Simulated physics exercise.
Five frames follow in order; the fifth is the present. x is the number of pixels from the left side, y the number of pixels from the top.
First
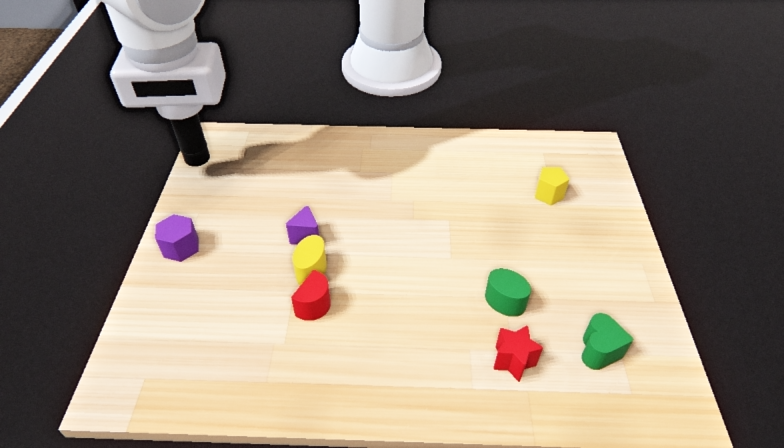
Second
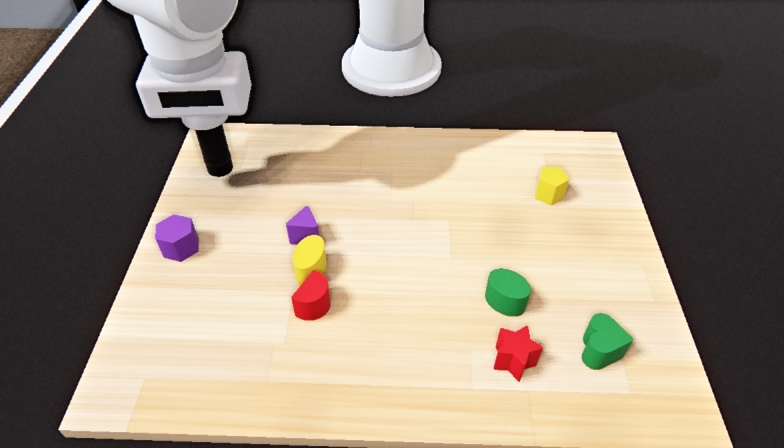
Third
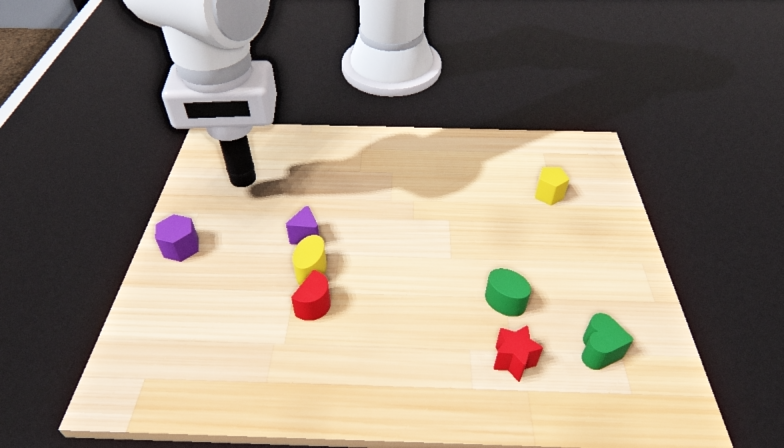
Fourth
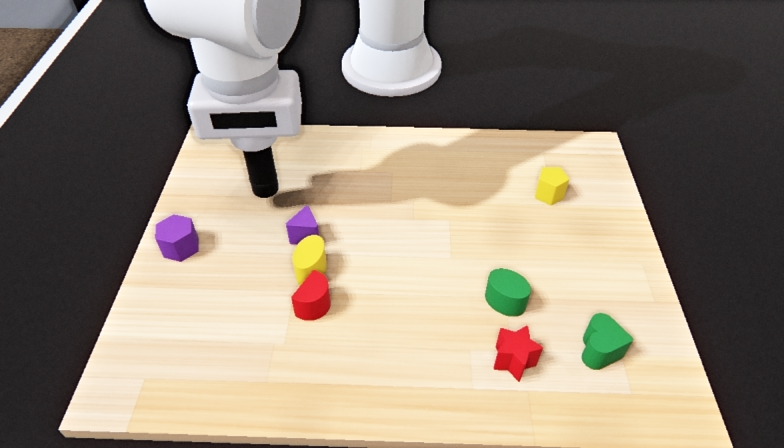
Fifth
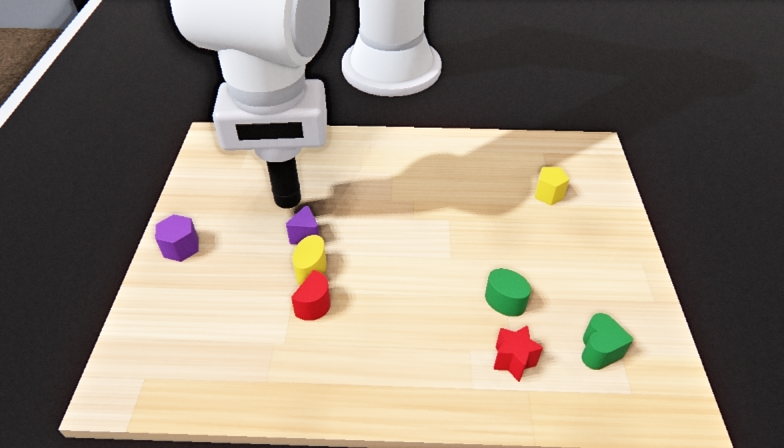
The clip opens on a robot arm holding a black rod above the upper left of a wooden board scattered with purple, yellow, red and green blocks. The arm moves the rod steadily right and toward the viewer, until its tip is beside the purple triangular piece, while every block stays still.
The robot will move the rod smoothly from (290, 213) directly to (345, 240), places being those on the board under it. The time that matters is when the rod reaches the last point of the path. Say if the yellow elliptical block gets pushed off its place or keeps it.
It is moved off its spot.
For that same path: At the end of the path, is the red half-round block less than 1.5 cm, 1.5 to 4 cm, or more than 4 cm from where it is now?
The answer will be the short band, under 1.5 cm.
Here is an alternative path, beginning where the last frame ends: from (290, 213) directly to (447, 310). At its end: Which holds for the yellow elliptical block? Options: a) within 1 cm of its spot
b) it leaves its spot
It's b.
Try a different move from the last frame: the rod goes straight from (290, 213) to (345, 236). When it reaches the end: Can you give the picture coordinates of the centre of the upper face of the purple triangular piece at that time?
At the end it should sit near (318, 227).
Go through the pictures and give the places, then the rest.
The first picture shows tip of the rod (198, 159), middles of tops, purple triangular piece (303, 218), yellow elliptical block (309, 251), red half-round block (312, 287).
The second picture shows rod (221, 170), nothing pushed.
The third picture shows rod (243, 180), nothing pushed.
The fourth picture shows rod (266, 190), nothing pushed.
The fifth picture shows rod (288, 200), purple triangular piece (303, 218), yellow elliptical block (309, 251), red half-round block (312, 287).
On the path given first. Halfway along, rod (315, 214); purple triangular piece (311, 226), turned 40° clockwise; yellow elliptical block (308, 255).
At the end, rod (344, 228); purple triangular piece (322, 234), turned 100° clockwise; yellow elliptical block (304, 262); red half-round block unmoved.
